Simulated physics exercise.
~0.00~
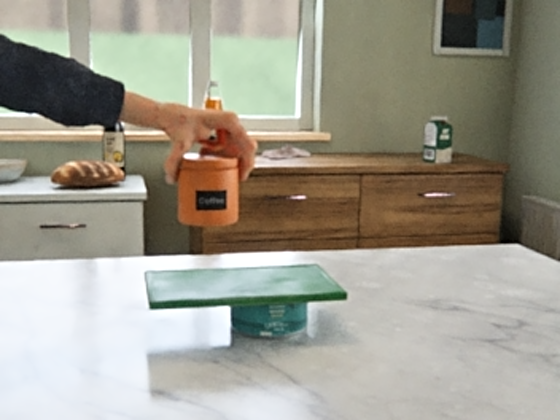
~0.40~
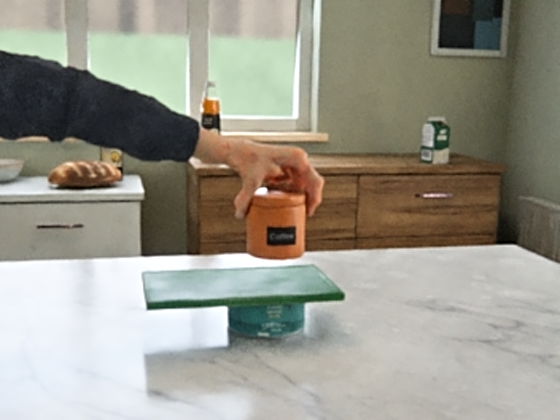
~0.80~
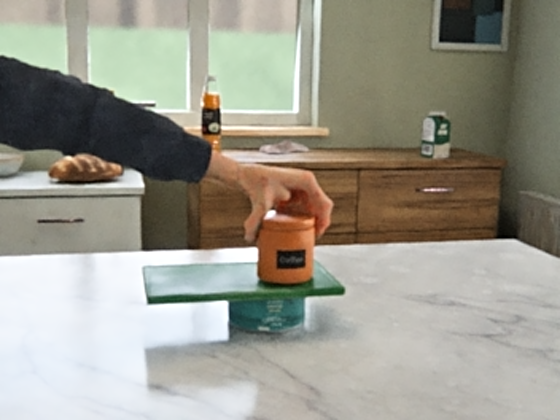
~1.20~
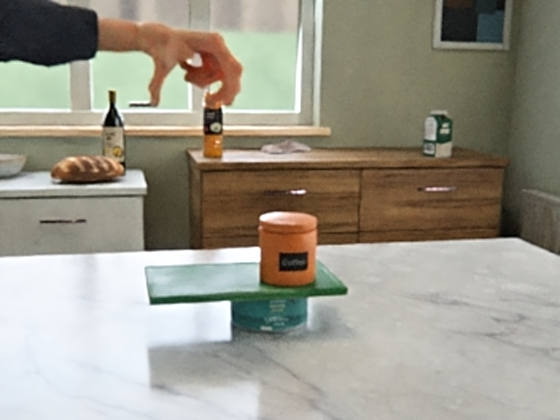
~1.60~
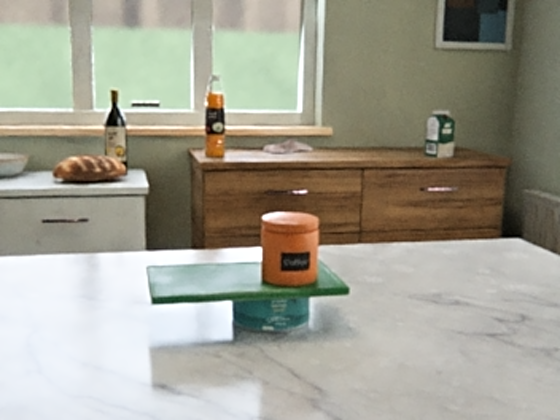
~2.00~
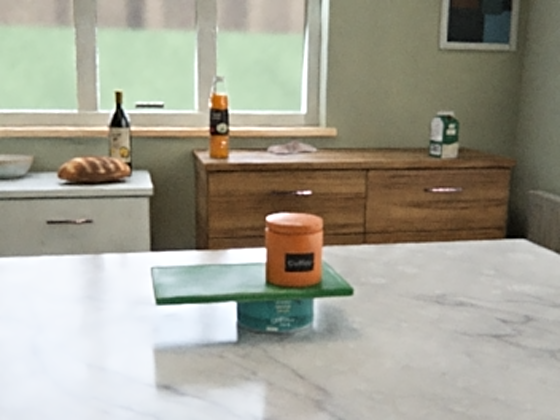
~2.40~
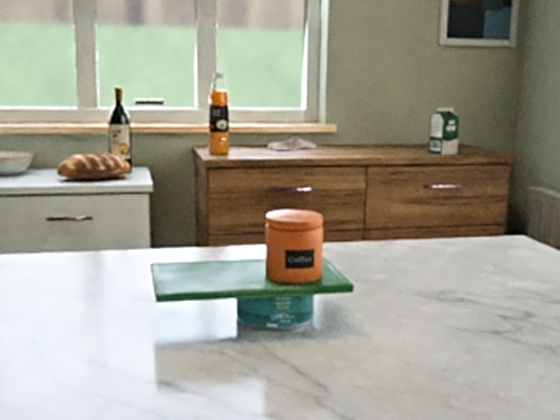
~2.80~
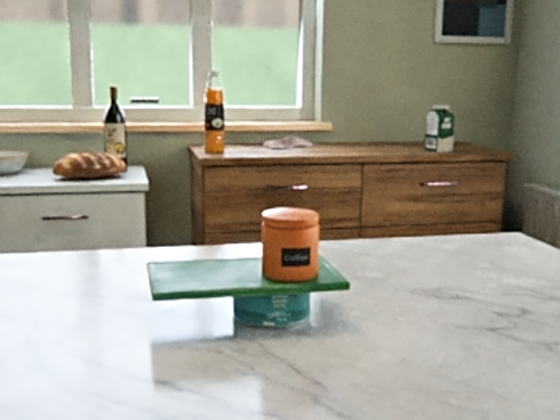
At the start, a hand holds an orange jar with a dark label above a marble table, where a flat green lid rests across a turquoise tub. Behind it are a window, a loaf of bread, bottles and a wooden cabinet. The hand carries the jar right and down, then sets it on the lid, a little right of the middle. It lets go and draws back to the left, leaving the view. The view sways slightly, but the jar, lid and tub all stay in place, and the small stack remains balanced at the end.
